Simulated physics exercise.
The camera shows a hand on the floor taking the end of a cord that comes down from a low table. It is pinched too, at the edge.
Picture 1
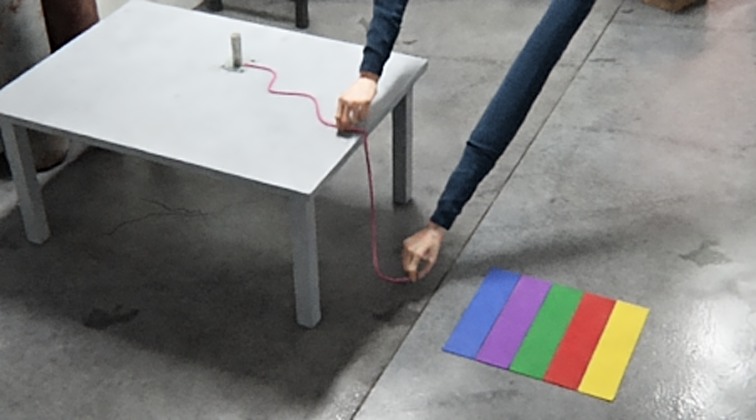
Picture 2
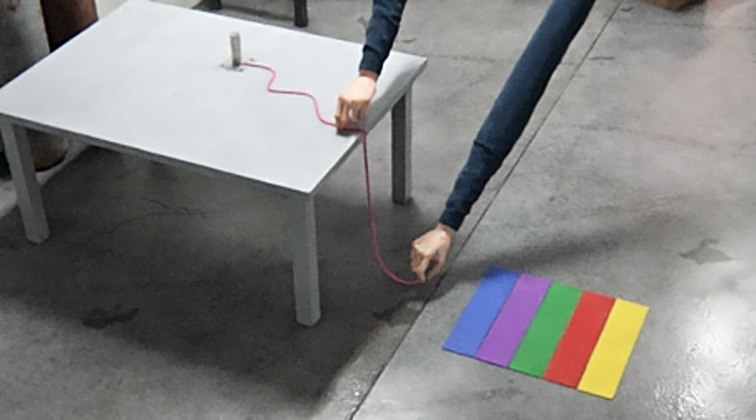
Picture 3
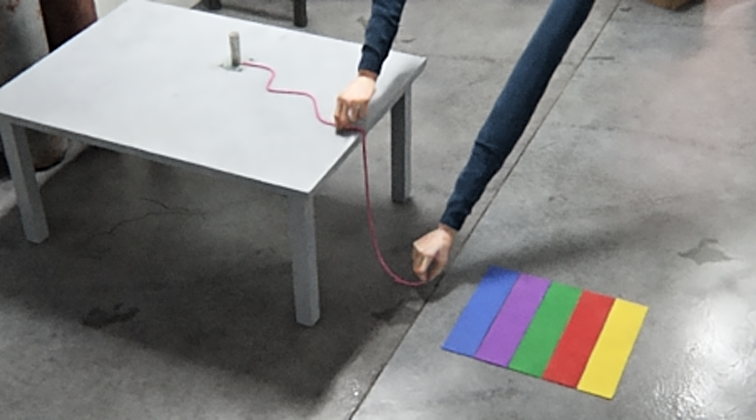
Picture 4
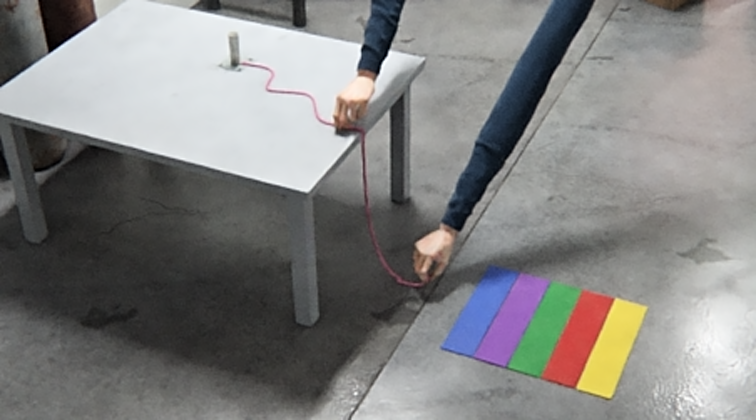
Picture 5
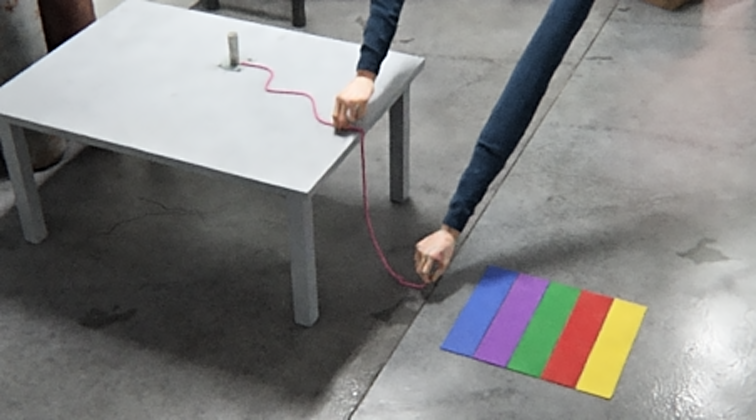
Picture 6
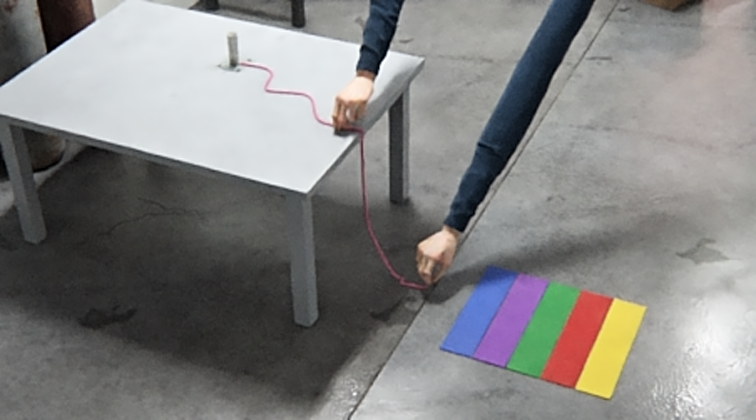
To begin with, one hand pinches a red cord at the edge of a low grey table while another holds its end near the floor, left of a striped colour mat. The lower hand shifts slightly right, towards the blue stripe, then stays almost still as the upper hand keeps its pinch.
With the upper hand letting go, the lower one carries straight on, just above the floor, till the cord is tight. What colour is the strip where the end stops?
It is green.
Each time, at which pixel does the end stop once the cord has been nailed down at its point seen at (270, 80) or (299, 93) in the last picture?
The two answers, in sequence: (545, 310) and (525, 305).
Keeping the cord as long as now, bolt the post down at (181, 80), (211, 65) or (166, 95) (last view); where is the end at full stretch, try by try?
Taking the tries in turn, you get (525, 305), (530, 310) and (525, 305).
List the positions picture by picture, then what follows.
End (416, 277); blue (467, 338); purple (499, 348); green (533, 358); red (568, 368); yellow (602, 379), in the first frame.
End (425, 278); cord through (272, 70) (294, 92) (320, 119) (365, 151) (371, 210) (383, 266), in the second frame.
End (427, 279), in the third frame.
End (428, 279); cord through (270, 70) (293, 92) (319, 118) (364, 151) (368, 209) (386, 266), in the fourth frame.
End (430, 280), in the fifth frame.
End (432, 281); cord through (269, 70) (292, 93) (318, 119) (362, 151) (366, 210) (388, 266), in the sixth frame.
Soon after, end near (491, 297); over blue.
Then, end near (530, 308); over purple.
At full stretch, end near (554, 315); over green. It gets as far as the green strip.
